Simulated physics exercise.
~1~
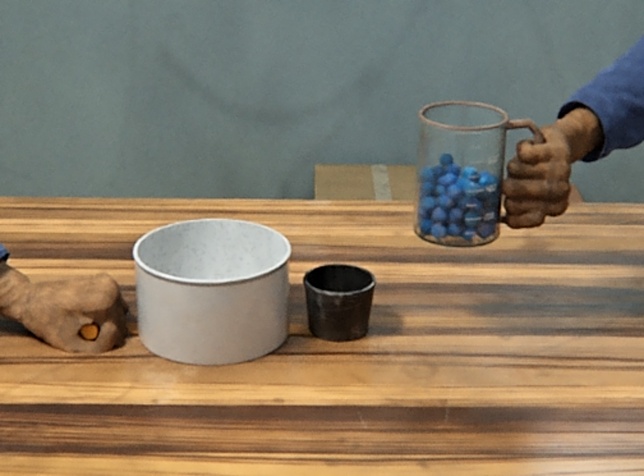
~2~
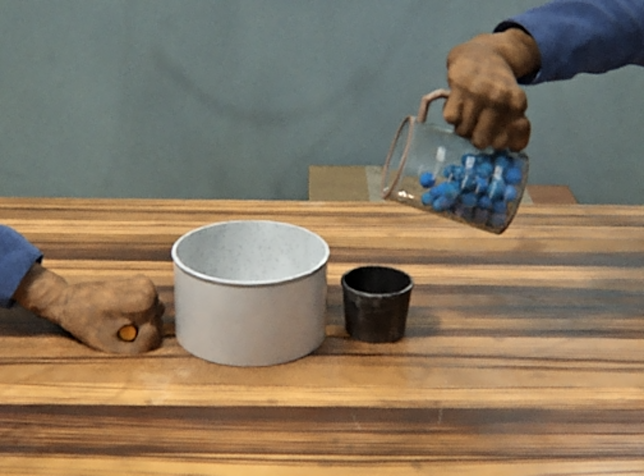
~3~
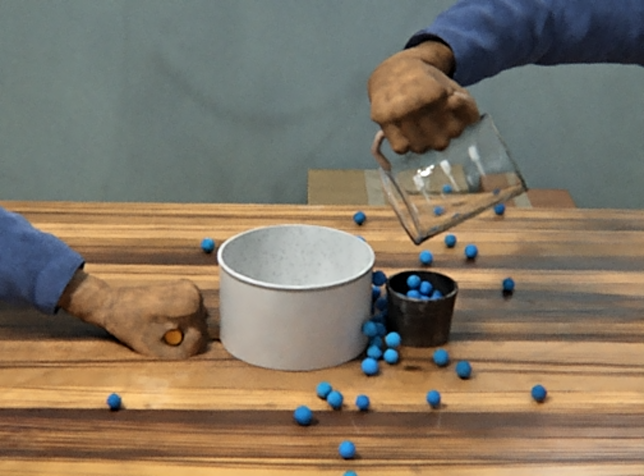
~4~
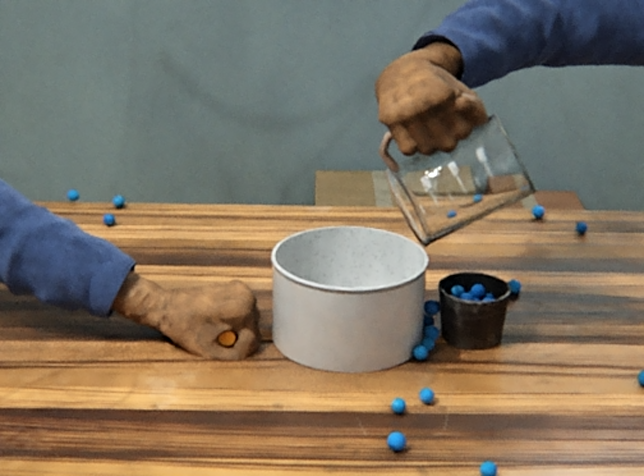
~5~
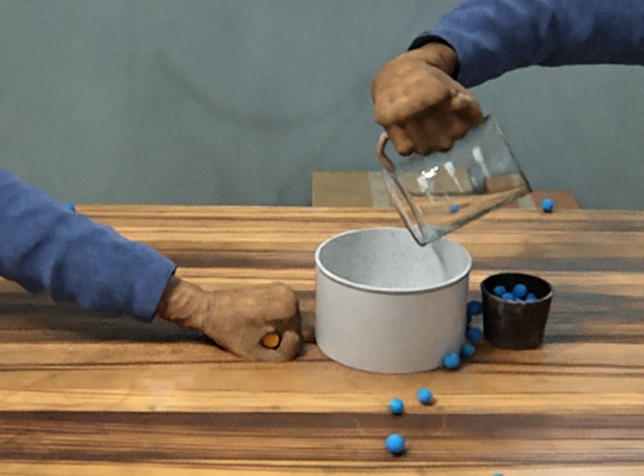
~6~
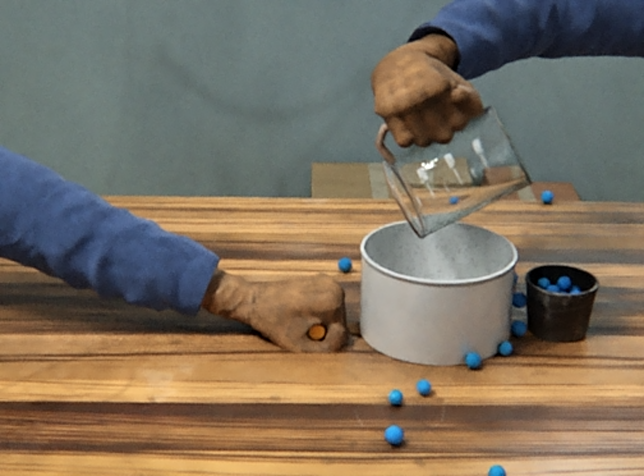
A white pot and a small black dish slide steadily to the right across a striped wooden table, with a fist moving along behind the pot at the left. Above them, another hand holds a clear jug of blue balls and tips it over on its side. As the jug turns mouth downward, the balls spill out, some dropping into the black dish and many scattering over the tabletop. The emptied jug stays tilted while the pot and dish keep sliding and stray balls roll away. Finally, the pot sits beneath the jug without catching the pour, several balls rest in the dish, and others lie outside.
